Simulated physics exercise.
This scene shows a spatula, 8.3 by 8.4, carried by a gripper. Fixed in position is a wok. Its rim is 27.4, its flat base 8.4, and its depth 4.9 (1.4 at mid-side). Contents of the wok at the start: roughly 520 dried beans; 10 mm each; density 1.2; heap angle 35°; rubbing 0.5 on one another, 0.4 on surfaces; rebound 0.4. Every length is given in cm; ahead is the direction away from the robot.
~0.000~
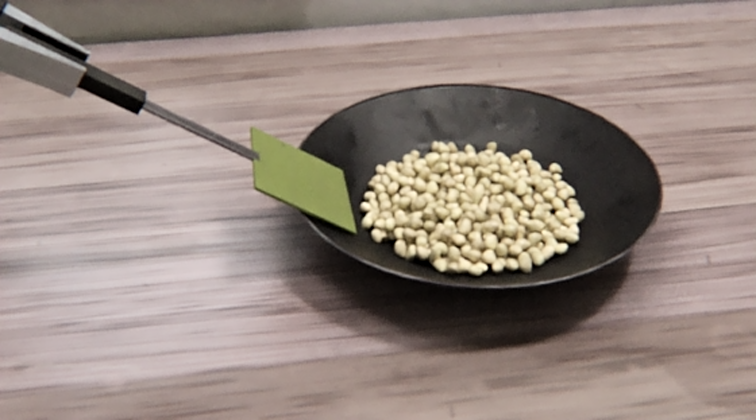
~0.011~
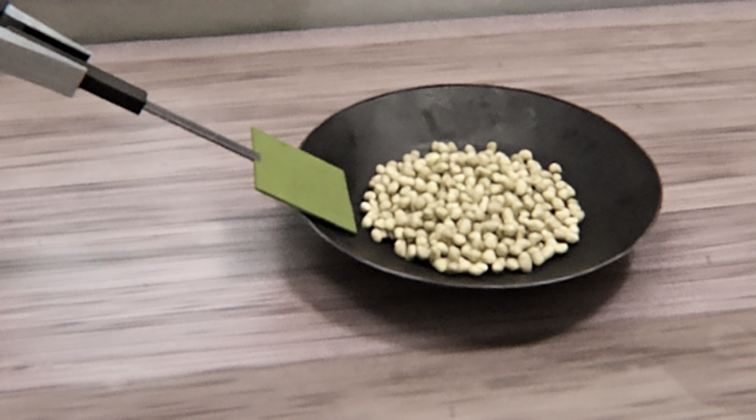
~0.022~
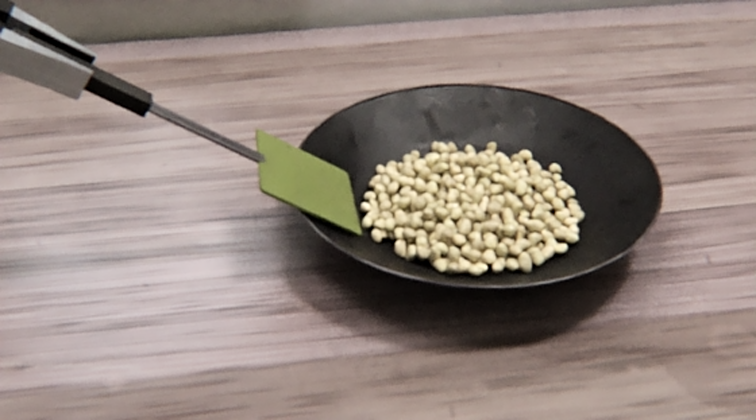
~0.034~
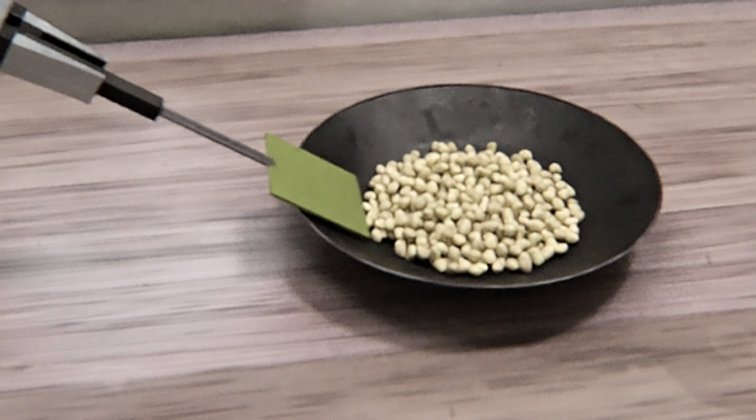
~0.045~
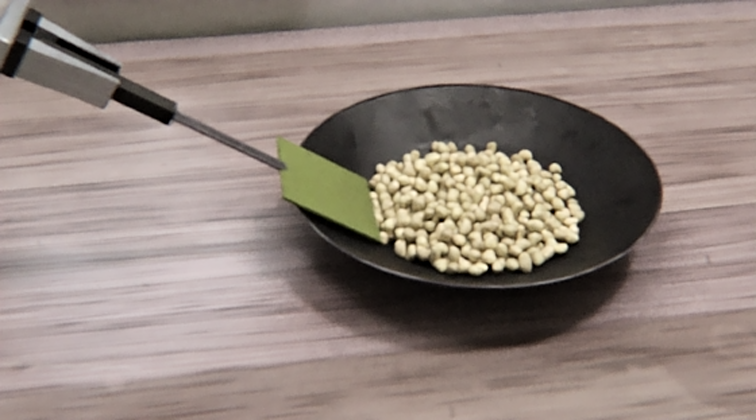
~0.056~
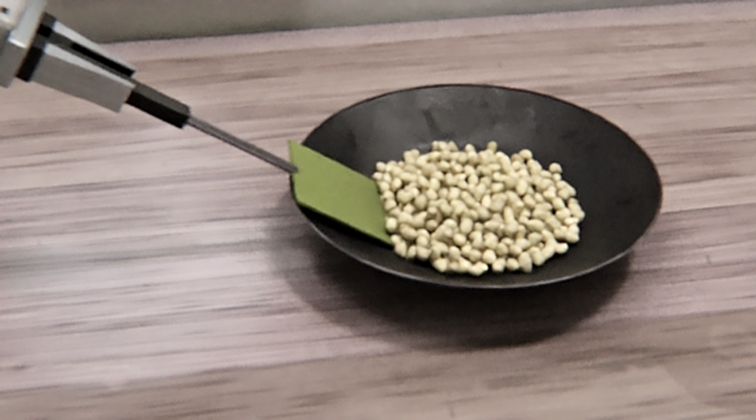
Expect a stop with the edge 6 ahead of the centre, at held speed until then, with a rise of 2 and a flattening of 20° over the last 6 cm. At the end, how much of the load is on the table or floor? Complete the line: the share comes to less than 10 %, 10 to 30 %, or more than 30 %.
The share comes to less than 10 %.
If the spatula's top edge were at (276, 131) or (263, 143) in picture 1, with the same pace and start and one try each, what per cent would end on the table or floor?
Some 0 per cent, then some 5 per cent.
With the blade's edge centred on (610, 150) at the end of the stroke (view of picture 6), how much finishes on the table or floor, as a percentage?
I'd estimate about 40 per cent.
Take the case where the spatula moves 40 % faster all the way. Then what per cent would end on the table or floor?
The share on the table or floor would be about 10 percent.
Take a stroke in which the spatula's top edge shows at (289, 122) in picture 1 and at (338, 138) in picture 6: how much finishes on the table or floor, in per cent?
Close to 10 in a hundred.
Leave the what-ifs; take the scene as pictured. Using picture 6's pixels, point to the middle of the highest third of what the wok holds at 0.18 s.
(566, 180).
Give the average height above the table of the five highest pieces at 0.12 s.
I'd say close to 5 cm on average.
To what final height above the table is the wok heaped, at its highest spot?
Height at rest: Roughly 6.5 cm.
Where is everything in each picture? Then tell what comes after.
The first picture shows spatula top edge at (253, 156), sloping 35°; upper third of the load around (469, 196), from x 365 to 580, top at y 150; 525 in the wok.
The second picture shows spatula top edge at (254, 156), sloping 35°; upper third of the load around (469, 196), from x 365 to 580, top at y 150.
The third picture shows spatula top edge at (258, 158), sloping 35°; upper third of the load around (469, 196), from x 365 to 580, top at y 150.
The fourth picture shows spatula top edge at (268, 162), sloping 35°; upper third of the load around (469, 196), from x 365 to 580, top at y 150.
The fifth picture shows spatula top edge at (280, 166), sloping 35°; upper third of the load around (469, 196), from x 370 to 580, top at y 150.
The sixth picture shows spatula top edge at (292, 169), sloping 35°; upper third of the load around (470, 195), from x 375 to 580, top at y 145; 525 in the wok.
After 0.12 s, sloping 35°, highest piece 5 above the table; 525 in the wok.
After 0.18 s, sloping 28°, highest piece 6 above the table; 525 in the wok.
After 0.41 s, sloping 15°, highest piece 6 above the table; 505 in the wok, 19 on the table or floor, 1 on the blade or in flight.
After 1.46 s, sloping 15°, highest piece 6 above the table; 505 in the wok, 20 on the table or floor.
At rest, 505 in the wok, 20 on the table or floor. That is 4 % on the table or floor.
